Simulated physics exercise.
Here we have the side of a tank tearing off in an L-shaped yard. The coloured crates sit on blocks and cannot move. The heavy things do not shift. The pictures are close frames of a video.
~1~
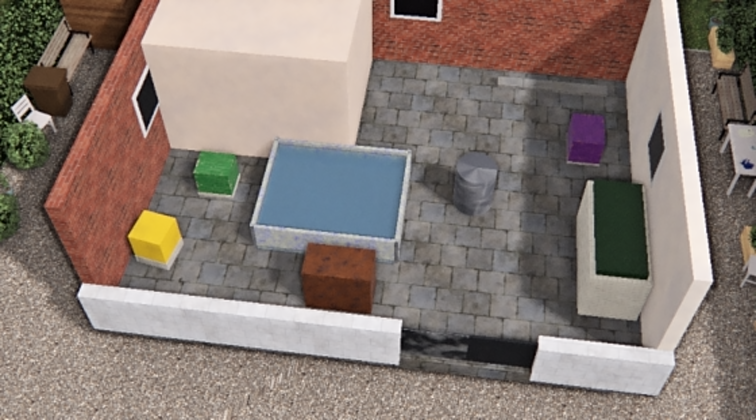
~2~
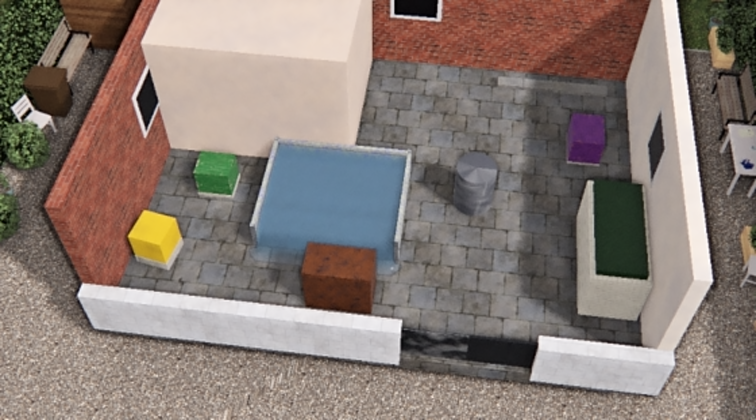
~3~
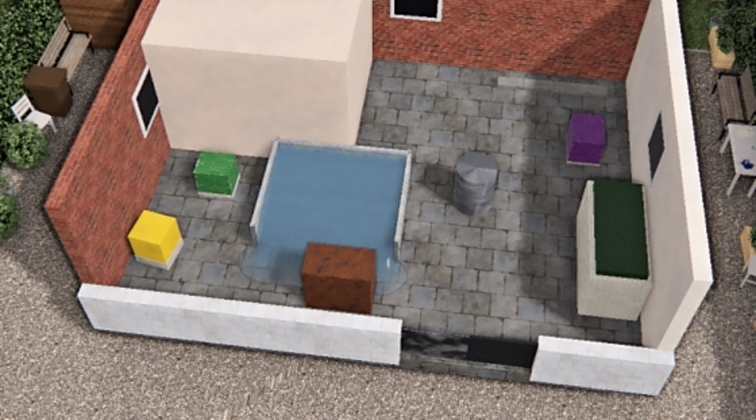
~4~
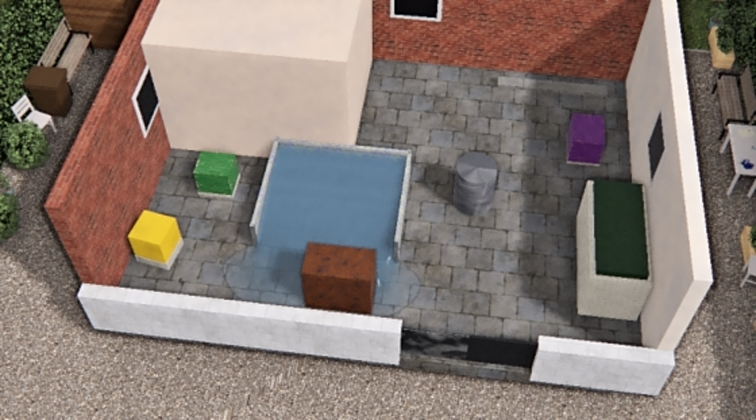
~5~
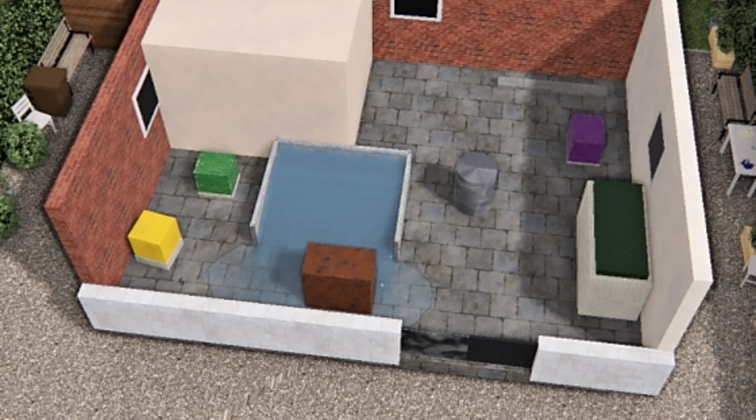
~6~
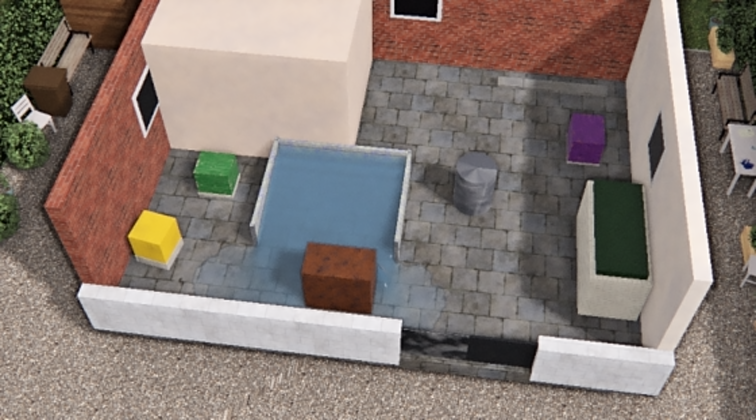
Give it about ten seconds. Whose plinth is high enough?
One by one: The green crate gets wet; the purple crate gets wet; the yellow crate gets wet.
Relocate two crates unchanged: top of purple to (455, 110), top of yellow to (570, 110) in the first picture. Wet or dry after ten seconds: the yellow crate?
One by one: The yellow one keeps dry.
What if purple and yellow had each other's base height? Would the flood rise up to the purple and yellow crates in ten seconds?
My reading: The purple crate is safe; the yellow crate ends up wet.
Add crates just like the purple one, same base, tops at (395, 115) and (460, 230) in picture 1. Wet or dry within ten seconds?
In turn: Remains dry, is soaked.
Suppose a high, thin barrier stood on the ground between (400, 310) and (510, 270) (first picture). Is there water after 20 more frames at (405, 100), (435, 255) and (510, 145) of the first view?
In that order: Dry, wet, clear.
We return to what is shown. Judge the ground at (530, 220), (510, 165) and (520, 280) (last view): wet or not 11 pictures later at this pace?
As listed: Not flooded, not flooded, under water.
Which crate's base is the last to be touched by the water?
It is the purple crate.
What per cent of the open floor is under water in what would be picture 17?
Roughly 30 per cent.
A moment on, water covers 20 % of the floor; the green crate not reached, the purple crate not reached, the yellow crate not reached.
Next, water covers 30 % of the floor; the green crate not reached, the purple crate not reached, the yellow crate water round its plinth.
Then, water covers 40 % of the floor; the green crate water round its plinth, the purple crate not reached, the yellow crate water round its plinth.
Later, water covers 60 % of the floor; the green crate water round its plinth, the purple crate water round its plinth, the yellow crate water round its plinth.
In the end, water covers 90 % of the floor; the green crate was topped, the purple crate was topped, the yellow crate was topped.
